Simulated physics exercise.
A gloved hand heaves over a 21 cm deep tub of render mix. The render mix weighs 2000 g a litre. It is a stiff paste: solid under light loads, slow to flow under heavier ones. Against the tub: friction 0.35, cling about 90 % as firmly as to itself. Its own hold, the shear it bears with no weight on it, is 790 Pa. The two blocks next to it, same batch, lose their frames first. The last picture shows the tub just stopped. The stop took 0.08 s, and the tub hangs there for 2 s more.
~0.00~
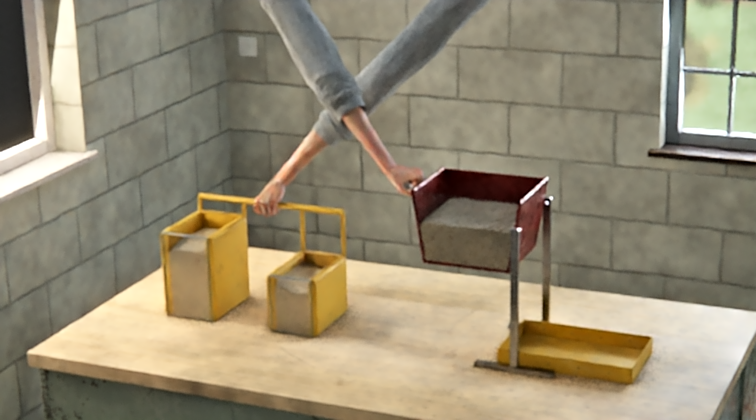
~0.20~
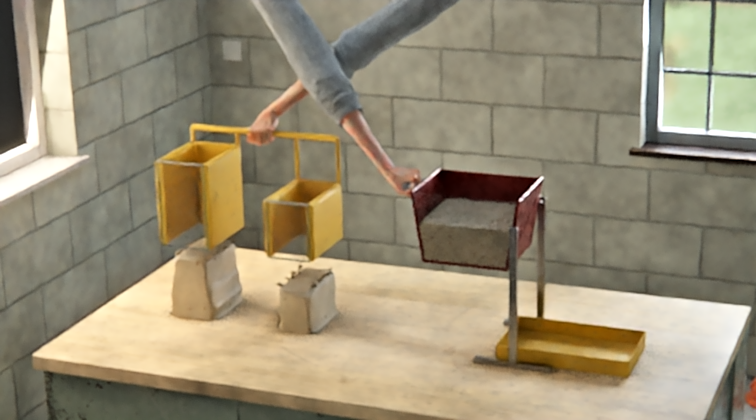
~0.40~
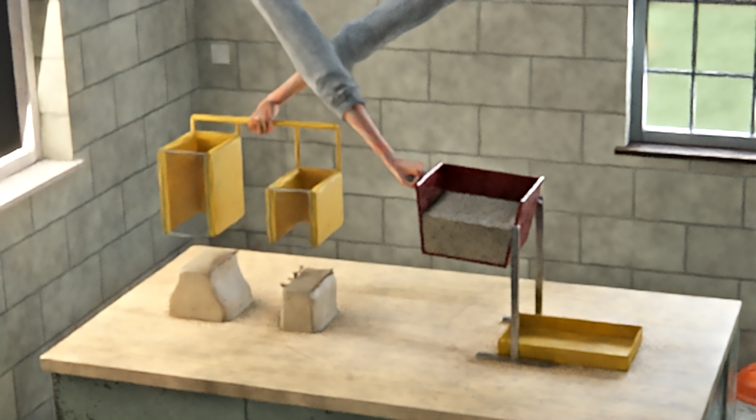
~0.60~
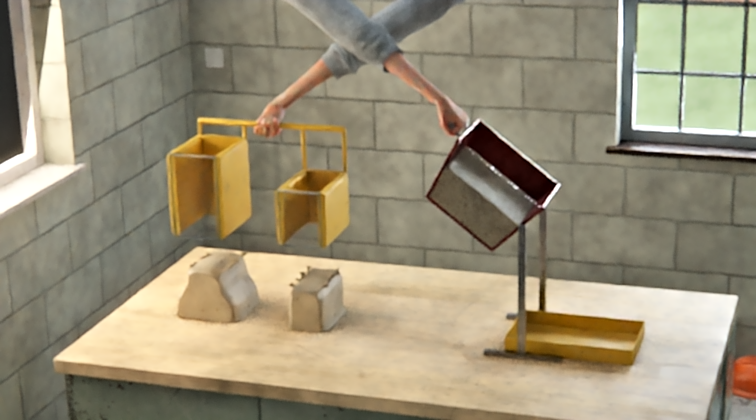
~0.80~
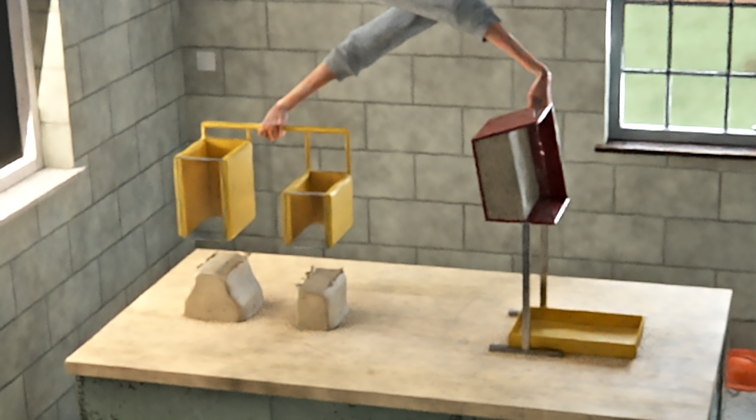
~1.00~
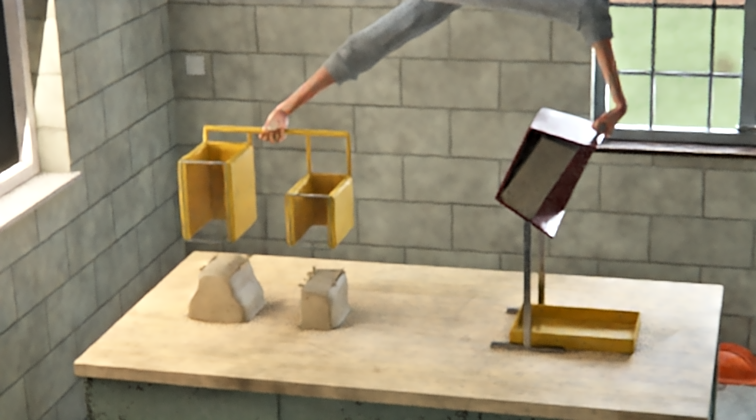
Two hands worked over a table, the left lifting a joined pair of yellow boxes off two gray blocks, the taller one slumping, while the other steadily tilted a dark red tub over to the right.
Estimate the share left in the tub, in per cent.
About 0 %.
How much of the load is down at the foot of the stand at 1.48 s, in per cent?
Some 70 per cent.
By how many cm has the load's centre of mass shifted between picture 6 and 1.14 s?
Some 14 cm.
After 1.14 s, the tub is at 115 degrees and holds 57 %.
After 1.31 s, the tub is at 115 degrees and holds 3 %.
After 1.48 s, the tub is at 115 degrees and holds 0 %.
After 1.65 s, the tub is at 115 degrees and holds 0 %.
After 3.00 s, the tub is at 115 degrees and holds 0 %.
